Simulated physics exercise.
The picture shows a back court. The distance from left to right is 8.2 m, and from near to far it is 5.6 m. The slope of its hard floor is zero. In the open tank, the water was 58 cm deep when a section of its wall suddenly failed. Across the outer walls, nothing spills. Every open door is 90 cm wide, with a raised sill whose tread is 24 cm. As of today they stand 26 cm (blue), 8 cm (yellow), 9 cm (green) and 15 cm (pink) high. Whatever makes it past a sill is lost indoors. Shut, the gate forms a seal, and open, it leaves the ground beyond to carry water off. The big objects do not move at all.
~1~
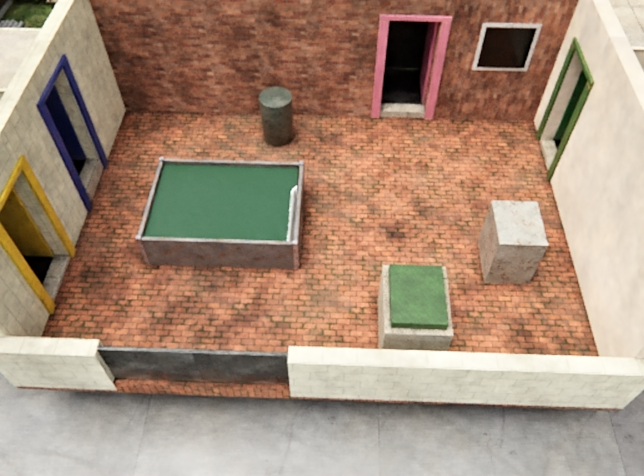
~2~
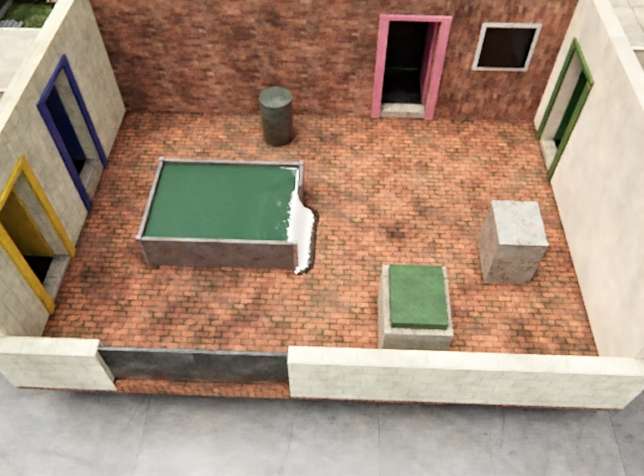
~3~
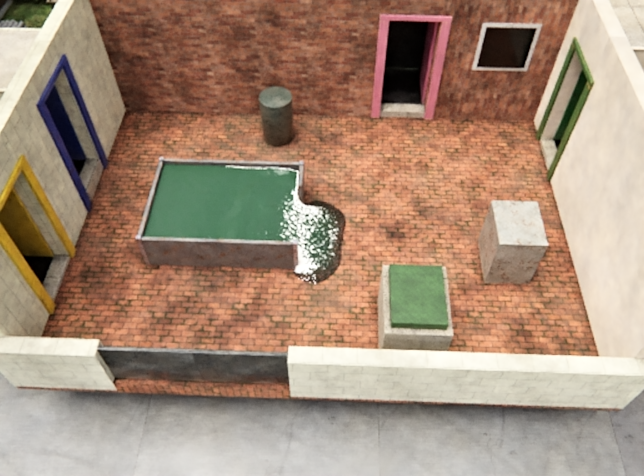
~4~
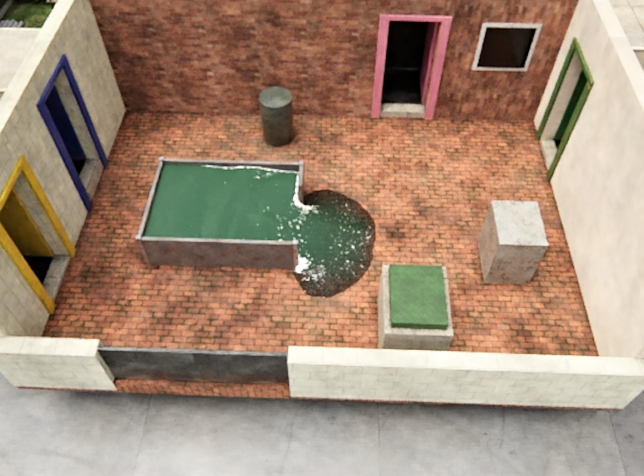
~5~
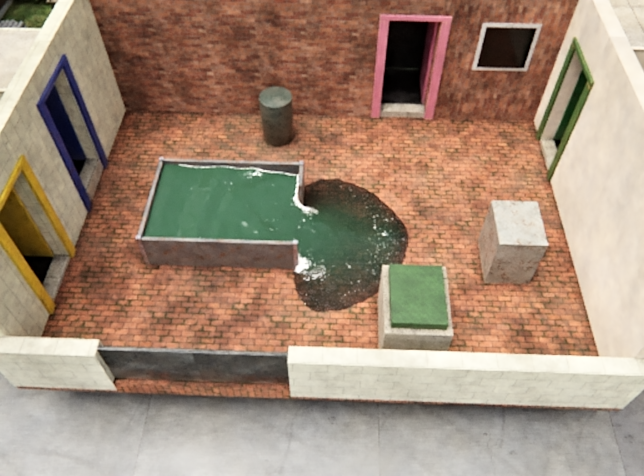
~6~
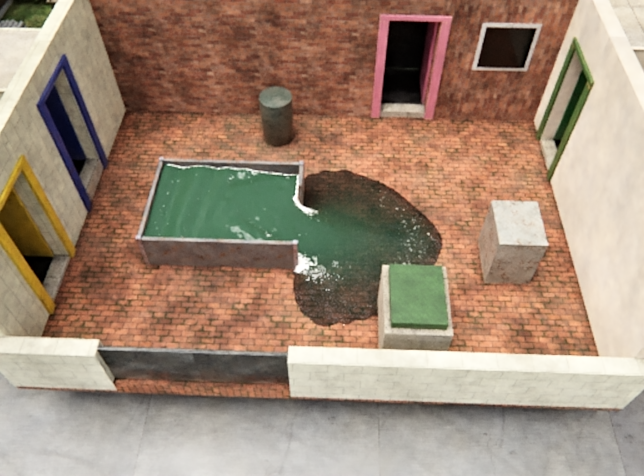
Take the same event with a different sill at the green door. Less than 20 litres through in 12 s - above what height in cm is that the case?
Above about 12 cm.
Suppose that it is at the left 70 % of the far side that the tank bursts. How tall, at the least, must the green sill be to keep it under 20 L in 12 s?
At least roughly 7.0 centimetres tall.
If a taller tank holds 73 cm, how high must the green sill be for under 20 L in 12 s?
Then roughly 16 cm.
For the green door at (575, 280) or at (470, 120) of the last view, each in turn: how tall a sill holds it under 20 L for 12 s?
In turn: Roughly 9.5 cm, roughly 10.0 cm.
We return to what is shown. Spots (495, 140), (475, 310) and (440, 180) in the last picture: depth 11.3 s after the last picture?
Some 6, 5 and 7 cm.
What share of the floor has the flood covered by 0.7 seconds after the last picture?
About 25 per cent.
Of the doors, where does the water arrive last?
Door: Blue.
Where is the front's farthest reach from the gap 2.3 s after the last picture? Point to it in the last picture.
(530, 121).
Then, 0.7 s after the last picture water covers 25 % of the floor, deepest (32 cm) near (303, 252); it has not reached the green door.
Then, 2.3 s after the last picture water covers 50 % of the floor, deepest (22 cm) near (588, 384); 15 cm at the green door, 2 litres in over its 9 cm sill.
Then, 11.3 s after the last picture water covers 100 % of the floor, deepest (12 cm) near (313, 121); 7 cm at the green door, 62 litres in over its 9 cm sill.
At the green door as built, the water peaked near 16 cm, 2.5 s after the last picture.
With a sill of 9.5 cm, 53 litres would have come in within the 12 s; with 13 cm, 13 litres. So under 20 litres takes about 12 cm.
